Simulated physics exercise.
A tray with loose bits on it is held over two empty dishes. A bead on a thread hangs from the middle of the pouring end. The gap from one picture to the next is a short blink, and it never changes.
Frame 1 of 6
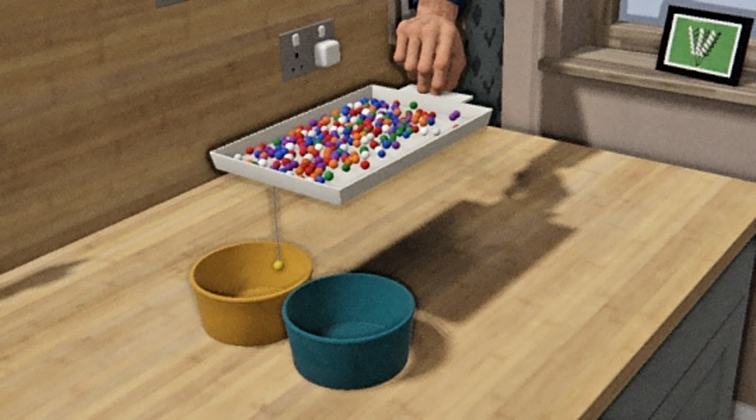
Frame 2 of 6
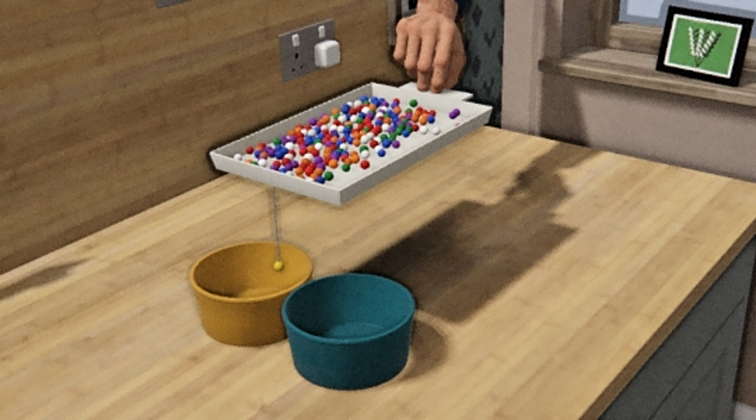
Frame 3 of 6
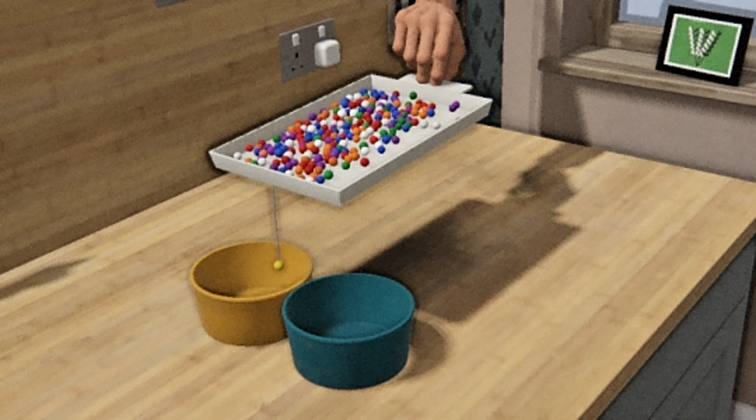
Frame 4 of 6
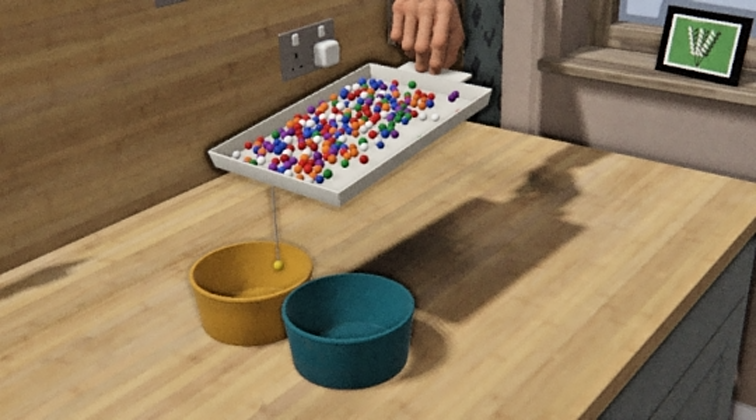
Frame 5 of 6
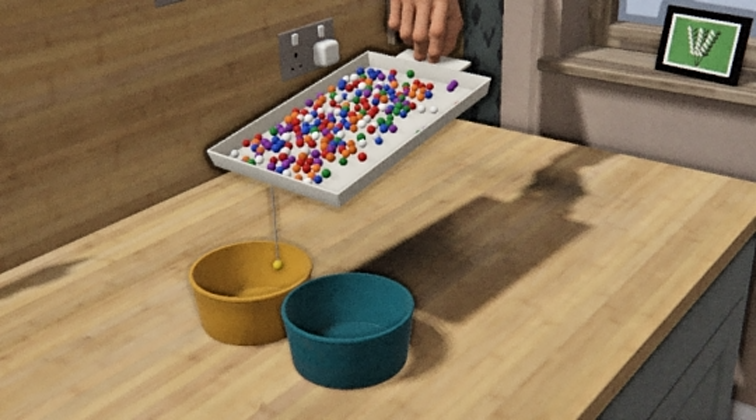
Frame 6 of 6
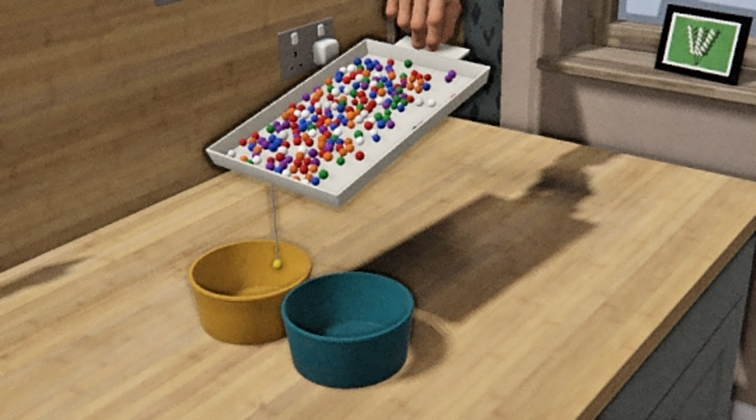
Hand gradually raising the back of a white tray of colourful beads above a yellow dish and a teal dish, beads shifting.
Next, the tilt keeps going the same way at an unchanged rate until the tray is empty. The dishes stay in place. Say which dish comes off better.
The larger share will most likely go to the dish on the right.
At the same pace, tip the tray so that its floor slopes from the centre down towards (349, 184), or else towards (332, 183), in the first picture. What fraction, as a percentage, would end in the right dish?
Roughly 100 percent first and 90 percent second.
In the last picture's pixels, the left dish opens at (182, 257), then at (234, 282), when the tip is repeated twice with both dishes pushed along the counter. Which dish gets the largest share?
The rightmost dish, then the rightmost dish.
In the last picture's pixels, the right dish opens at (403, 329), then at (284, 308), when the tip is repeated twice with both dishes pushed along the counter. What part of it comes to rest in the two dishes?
First try: Around 70 percent; second try: Around 90 percent.
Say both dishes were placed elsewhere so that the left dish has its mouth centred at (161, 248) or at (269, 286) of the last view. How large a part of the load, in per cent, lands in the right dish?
Roughly 30 % and 40 %.
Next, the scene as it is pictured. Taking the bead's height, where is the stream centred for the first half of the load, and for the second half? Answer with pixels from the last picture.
First around (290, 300), afterwards around (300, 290).
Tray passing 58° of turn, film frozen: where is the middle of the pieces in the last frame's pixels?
I'd mark it close to (298, 164).
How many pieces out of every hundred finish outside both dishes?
Share: Approx. 20 %.
Just after the last frame, tray tipped steeply; the larger part on the tray; about a tenth in the right dish; just a few outside both; just a few in the air.
A moment on, tray tipped right over; just a few on the tray; roughly half in the right dish; about a tenth in the left dish; roughly a quarter outside both; about a tenth in the air.
Further on, tray tipped past a quarter turn; roughly two thirds in the right dish; about a tenth in the left dish; roughly a quarter outside both.
When it is over, tray tipped past a quarter turn; roughly two thirds in the right dish; about a tenth in the left dish; roughly a quarter outside both.
